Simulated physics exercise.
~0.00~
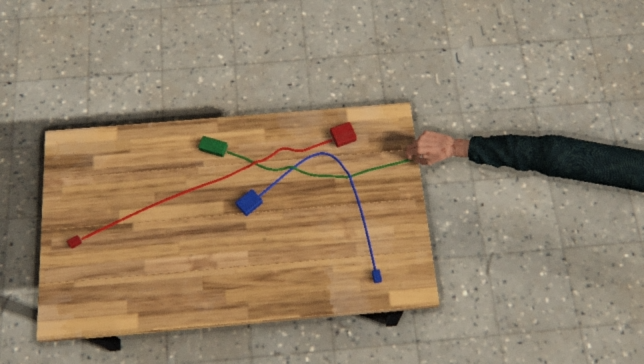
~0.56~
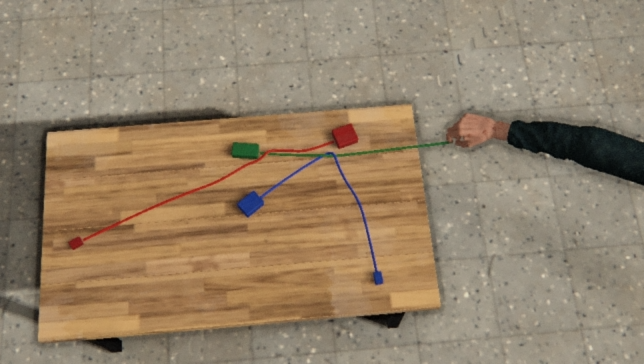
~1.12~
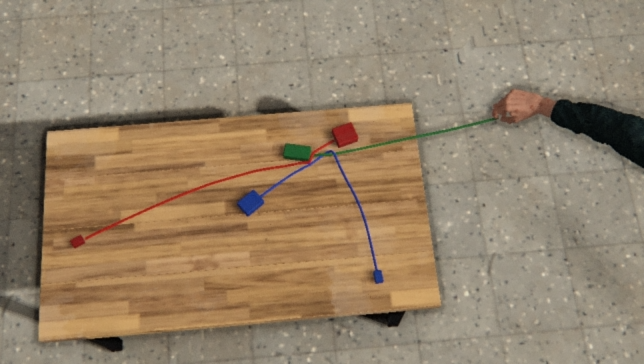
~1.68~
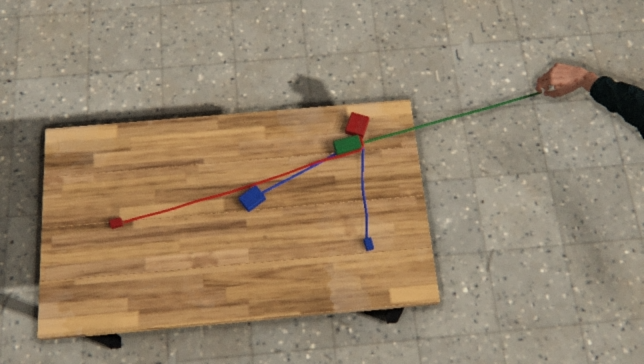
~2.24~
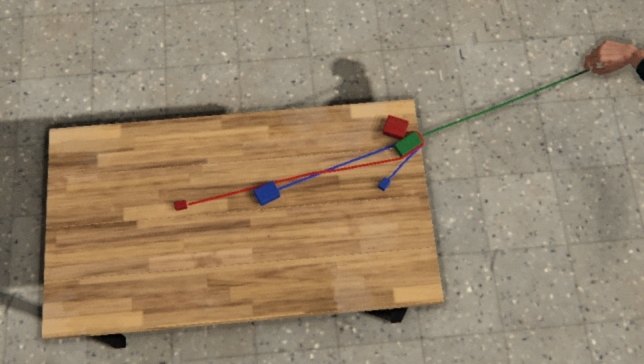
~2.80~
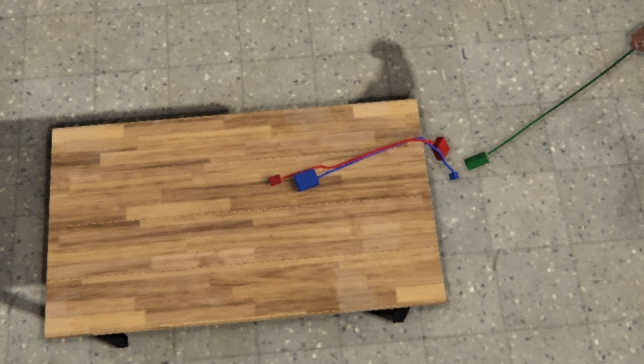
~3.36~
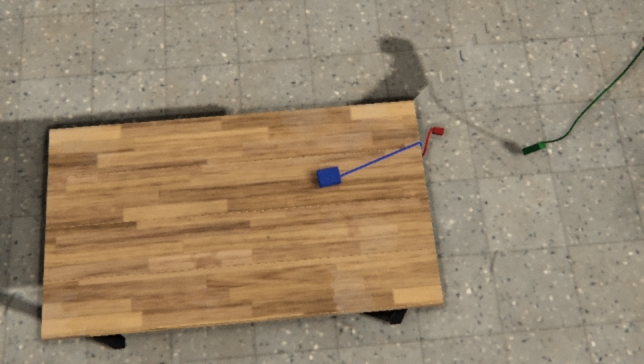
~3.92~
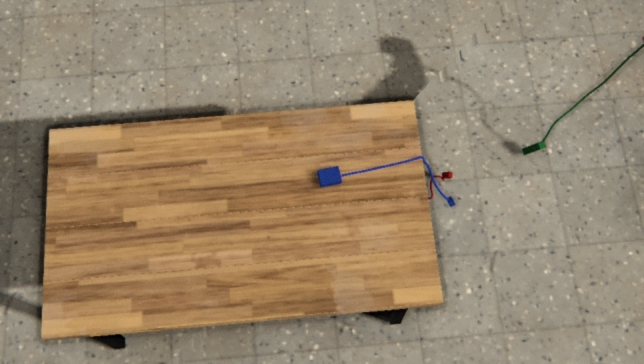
A hand pulled the green cord to the right across a wooden table, and its block snagged the tangled red and blue cords, dragging them along until the green and red blocks went over the edge while the blue block stayed on top.
